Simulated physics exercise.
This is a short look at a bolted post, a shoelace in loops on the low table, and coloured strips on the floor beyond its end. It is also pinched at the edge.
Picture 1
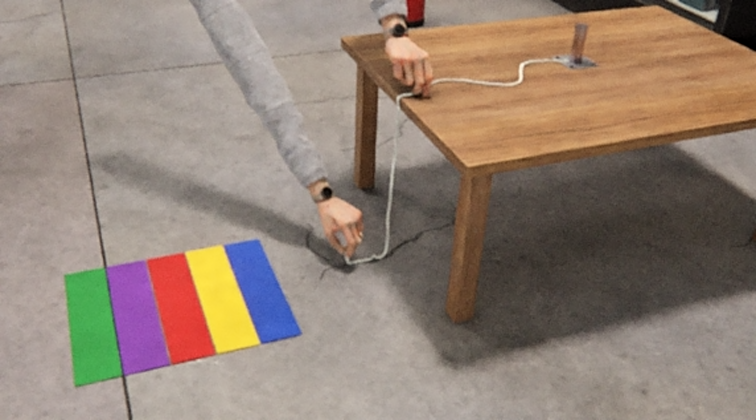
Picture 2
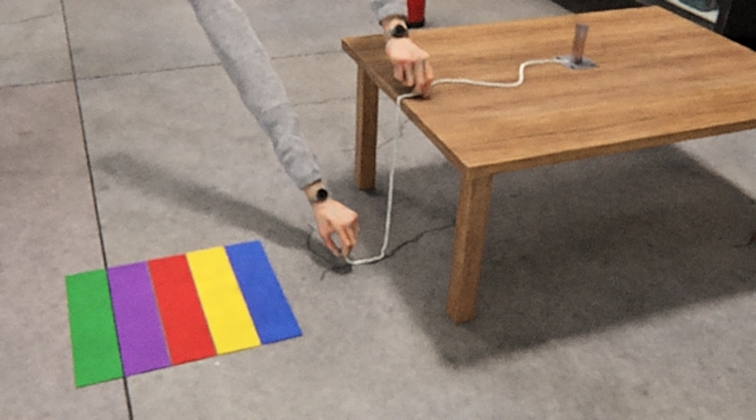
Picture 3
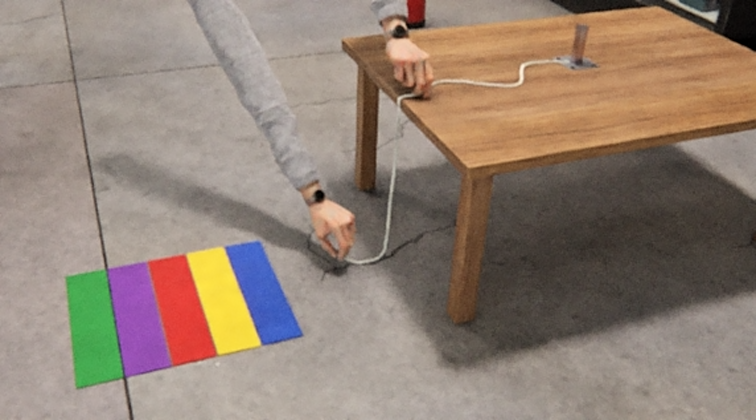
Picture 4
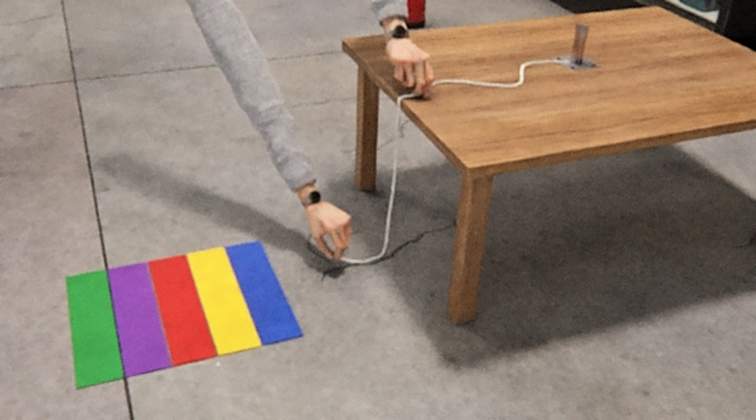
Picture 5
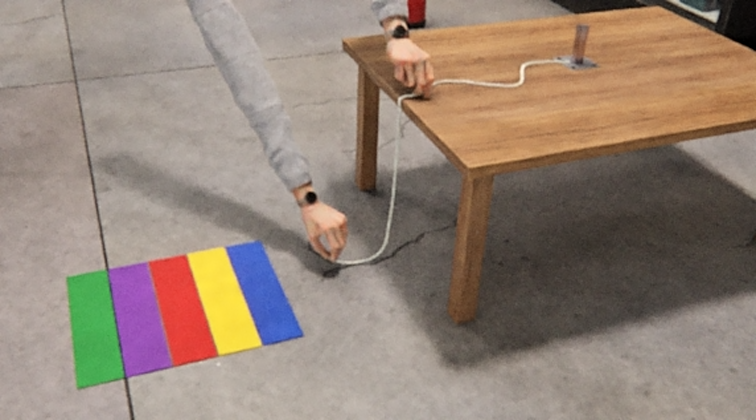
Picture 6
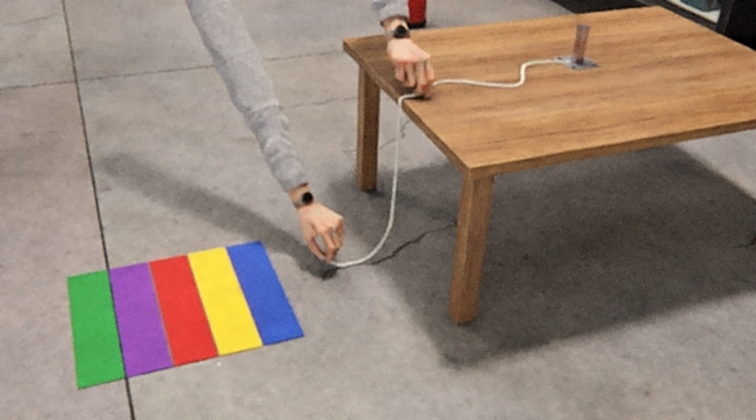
A white shoelace, pinched at the edge of a low wooden table by one hand, hangs down to another hand just above the concrete floor. The lower hand draws its end slightly left, toward the blue strip of the coloured row, and the hanging length bows a little while the upper hand stays still.
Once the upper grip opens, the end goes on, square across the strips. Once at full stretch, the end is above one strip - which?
The end stops over the red strip.
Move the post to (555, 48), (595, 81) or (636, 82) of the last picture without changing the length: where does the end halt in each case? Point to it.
Places per try: (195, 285); (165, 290); (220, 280).
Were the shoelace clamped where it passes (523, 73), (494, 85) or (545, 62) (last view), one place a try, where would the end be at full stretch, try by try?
In order: (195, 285), then (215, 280), then (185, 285).
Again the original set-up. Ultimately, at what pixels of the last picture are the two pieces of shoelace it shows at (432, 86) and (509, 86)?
Roughly at (405, 95), and the other roughly at (476, 81).
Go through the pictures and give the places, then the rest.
End (346, 252); blue (274, 319); yellow (232, 329); red (188, 338); purple (143, 348); green (96, 359), in the first frame.
End (341, 254); shoelace through (537, 62) (516, 85) (442, 82) (399, 114) (391, 183) (385, 245), in the second frame.
End (338, 255), in the third frame.
End (334, 256); shoelace through (538, 62) (517, 85) (442, 82) (399, 115) (394, 183) (386, 245), in the fourth frame.
End (330, 257), in the fifth frame.
End (326, 258); shoelace through (539, 62) (517, 85) (443, 82) (400, 115) (395, 183) (379, 246), in the sixth frame.
Soon after, end near (252, 273); over blue.
Then, end near (208, 282); over yellow.
At full stretch, end near (181, 287); over red. The end stops over the red strip.
